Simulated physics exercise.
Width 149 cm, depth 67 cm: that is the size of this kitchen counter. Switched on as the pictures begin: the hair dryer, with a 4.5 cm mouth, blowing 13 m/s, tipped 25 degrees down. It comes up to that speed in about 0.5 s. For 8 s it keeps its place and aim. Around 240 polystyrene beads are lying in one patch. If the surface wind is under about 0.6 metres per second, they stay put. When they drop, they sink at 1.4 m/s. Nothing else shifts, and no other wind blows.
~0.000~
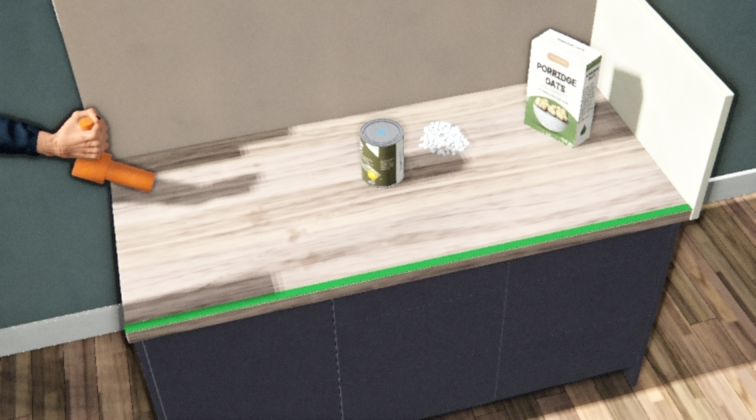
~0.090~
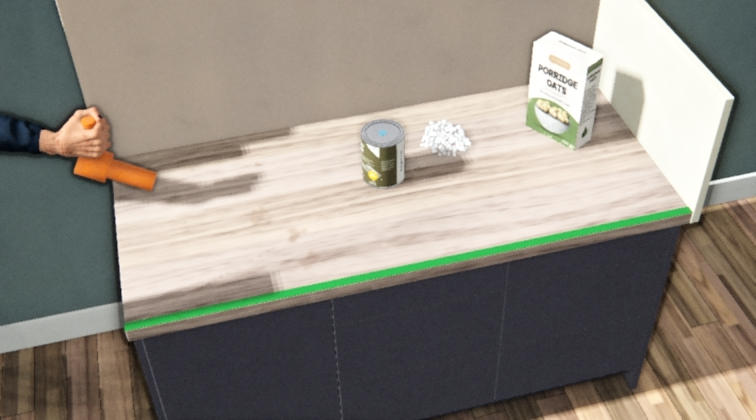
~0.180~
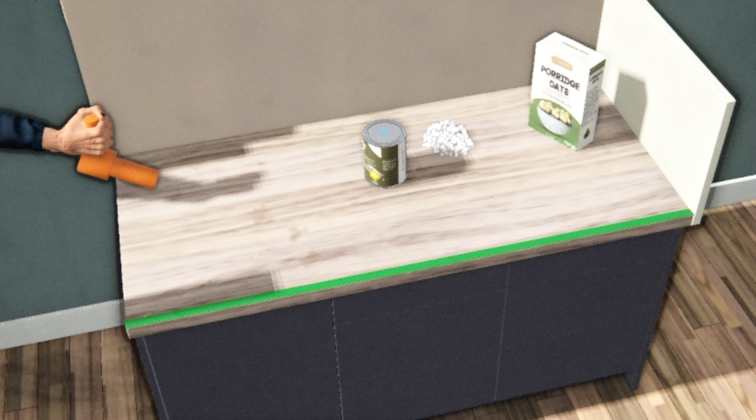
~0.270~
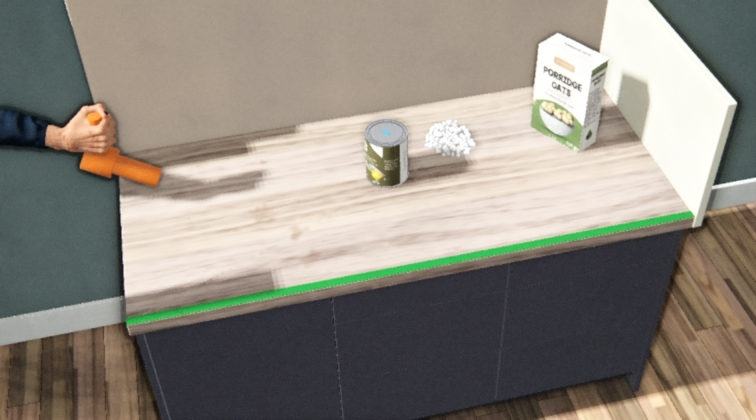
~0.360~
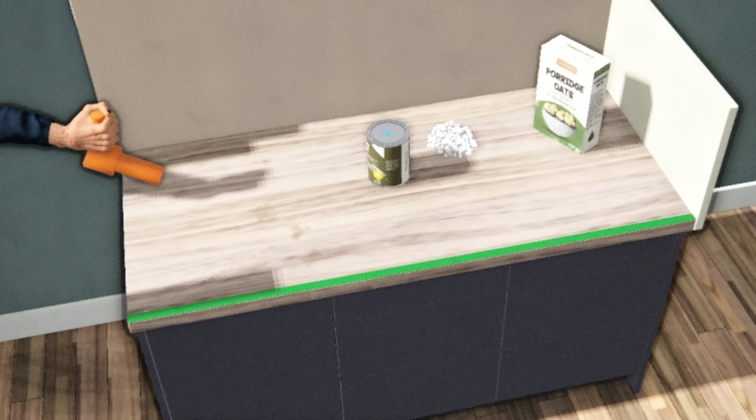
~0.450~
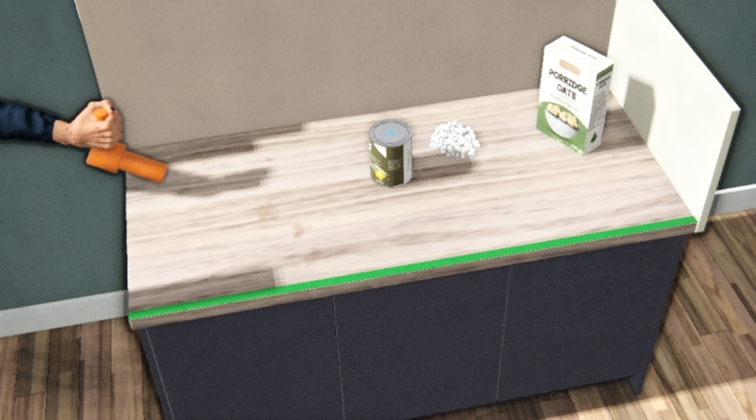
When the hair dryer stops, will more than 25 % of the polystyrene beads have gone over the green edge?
No.
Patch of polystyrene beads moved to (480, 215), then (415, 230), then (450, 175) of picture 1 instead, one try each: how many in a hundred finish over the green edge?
Taking the three spots in order, you'd get around 80 percent, 100 percent and 30 percent.
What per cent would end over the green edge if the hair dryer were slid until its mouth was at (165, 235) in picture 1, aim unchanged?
My estimate is close to 0 percent.
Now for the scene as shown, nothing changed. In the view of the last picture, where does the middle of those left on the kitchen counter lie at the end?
Centre: Roughly (588, 128).
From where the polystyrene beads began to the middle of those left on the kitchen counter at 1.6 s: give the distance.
Around 40 cm from the start.
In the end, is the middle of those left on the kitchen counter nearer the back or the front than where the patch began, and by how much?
Shift: Towards the near end, some 5 cm.
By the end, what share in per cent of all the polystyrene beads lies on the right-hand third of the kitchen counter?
Near 100 per cent at the end.
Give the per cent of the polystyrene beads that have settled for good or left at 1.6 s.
Estimate: Close to 4 %.
After 1.6 s the count stands so, 0 % are over the green edge; the middle of those still in play is near (579, 111).
After 2.6 s the count stands so, 0 % are over the green edge; the middle of those still in play is near (588, 131).
After 4.4 s the count stands so, 0 % are over the green edge; the middle of those still in play is near (590, 129).
After 8.0 s, at the end, 0 % are over the green edge; the middle of those still in play is near (588, 128).
